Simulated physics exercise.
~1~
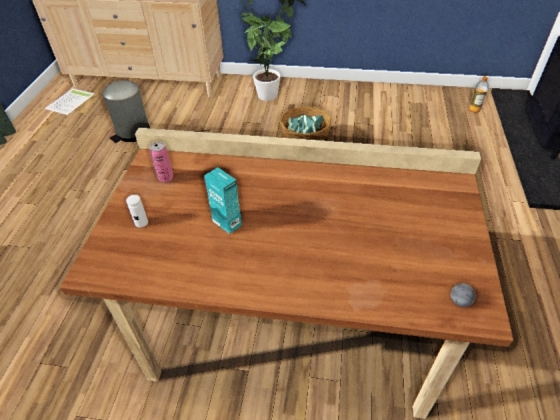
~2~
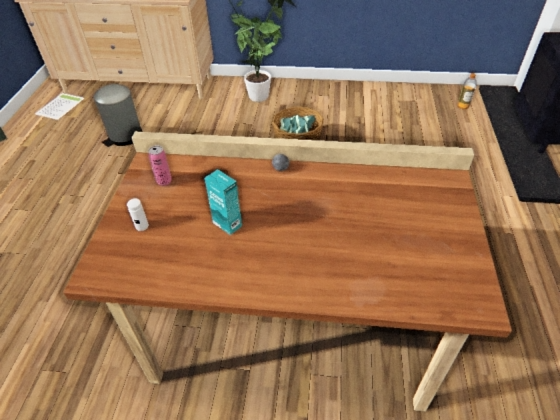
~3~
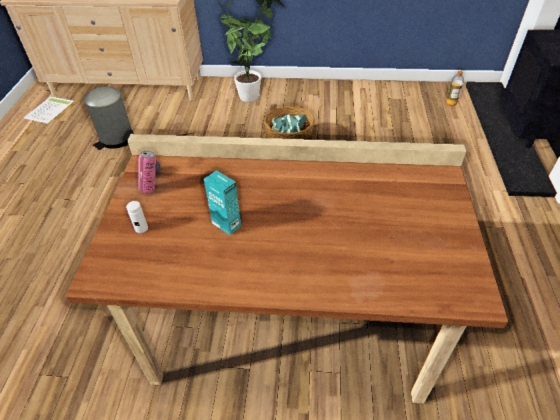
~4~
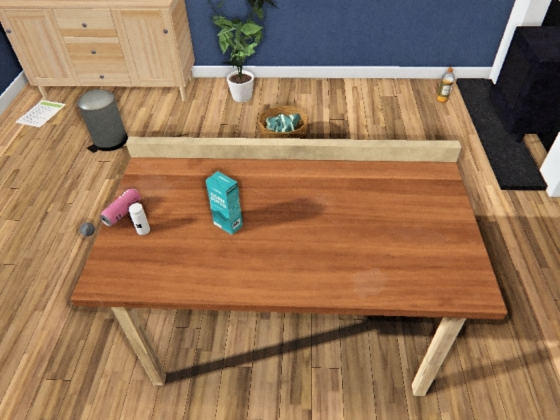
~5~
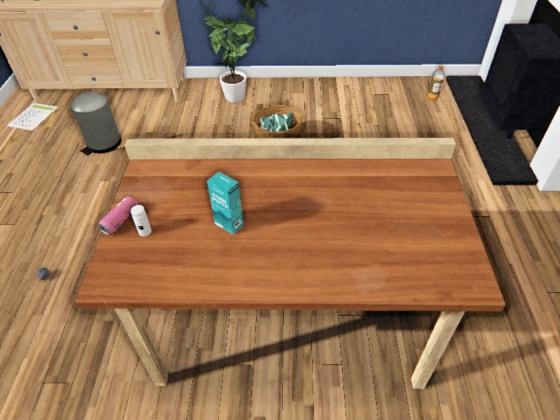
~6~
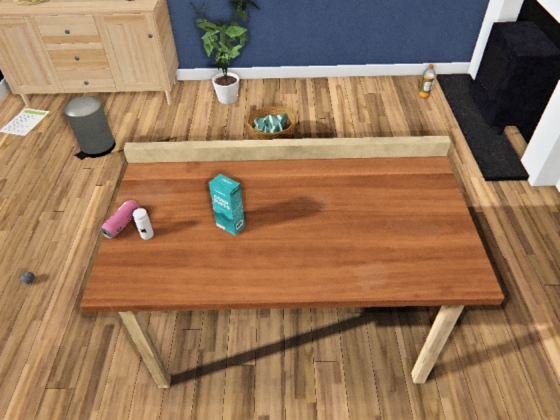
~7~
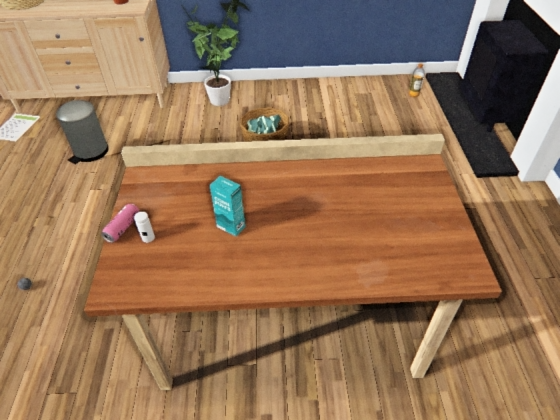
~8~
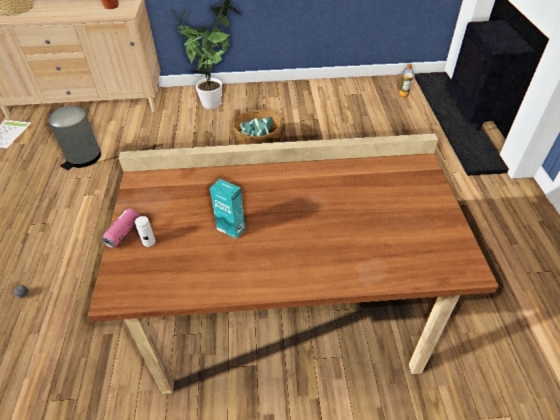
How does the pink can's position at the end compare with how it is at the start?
At the start the pink can stands upright near the far left corner of the table, but at the end it lies on its side, closer to the viewer and beside the white shaker.
